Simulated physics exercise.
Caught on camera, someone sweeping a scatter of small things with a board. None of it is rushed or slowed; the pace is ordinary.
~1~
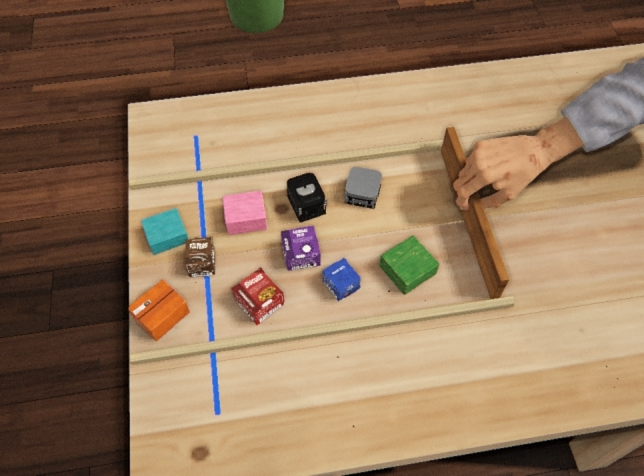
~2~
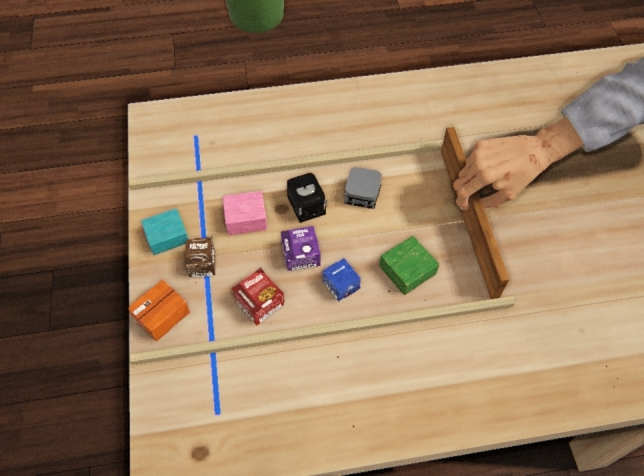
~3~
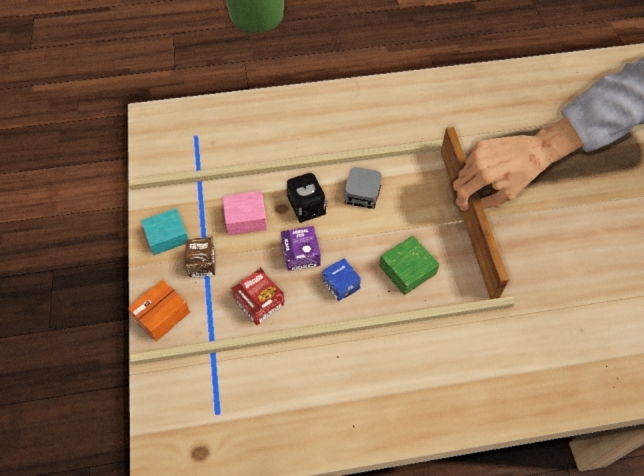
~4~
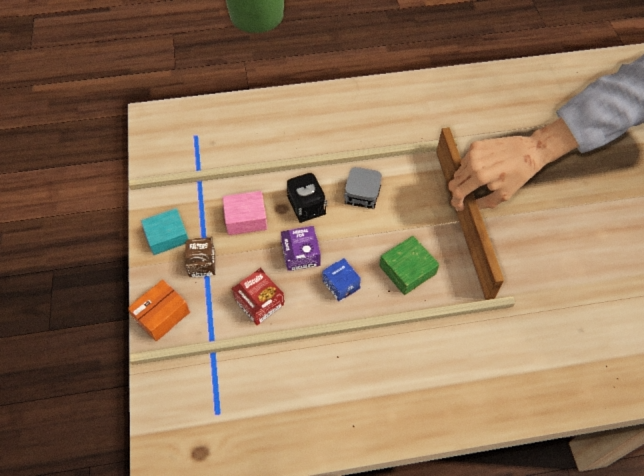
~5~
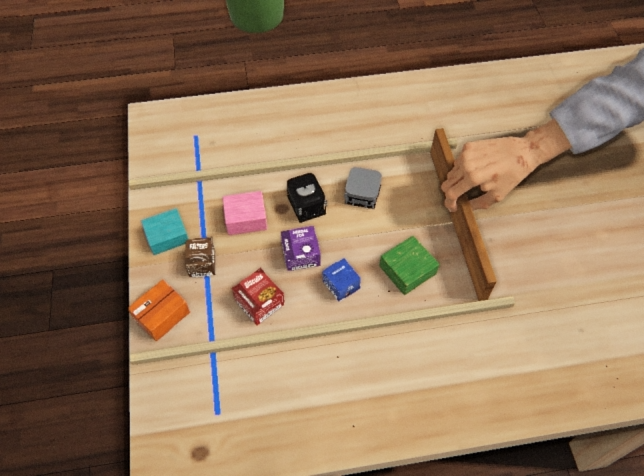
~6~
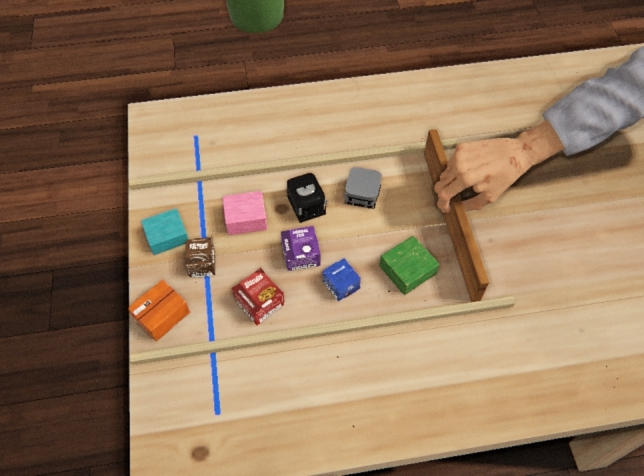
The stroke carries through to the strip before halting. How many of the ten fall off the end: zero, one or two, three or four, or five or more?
I expect the drop count to reach three but not five.
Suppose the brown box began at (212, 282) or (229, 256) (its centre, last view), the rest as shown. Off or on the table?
Results in order - still up; still up.
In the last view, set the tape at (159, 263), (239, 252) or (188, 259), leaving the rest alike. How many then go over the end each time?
7, 2, 4.
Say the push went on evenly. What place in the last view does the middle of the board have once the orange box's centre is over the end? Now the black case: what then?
The orange box puts it at (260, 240), the black case at (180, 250).
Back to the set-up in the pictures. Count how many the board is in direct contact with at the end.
Result: 3 in all.
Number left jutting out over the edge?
The figure is 0.
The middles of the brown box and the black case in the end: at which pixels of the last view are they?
About (152, 262), and the other about (153, 216).
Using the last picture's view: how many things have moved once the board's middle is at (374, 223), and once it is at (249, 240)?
Note: First position 3; second position 10.
A little later, none off yet; orange box at rest near (159, 310); turquoise block at rest near (165, 231); brown box at rest near (201, 257).
When it is over, the number that fall off is three or four; down, red box, pink block, turquoise block and orange box.
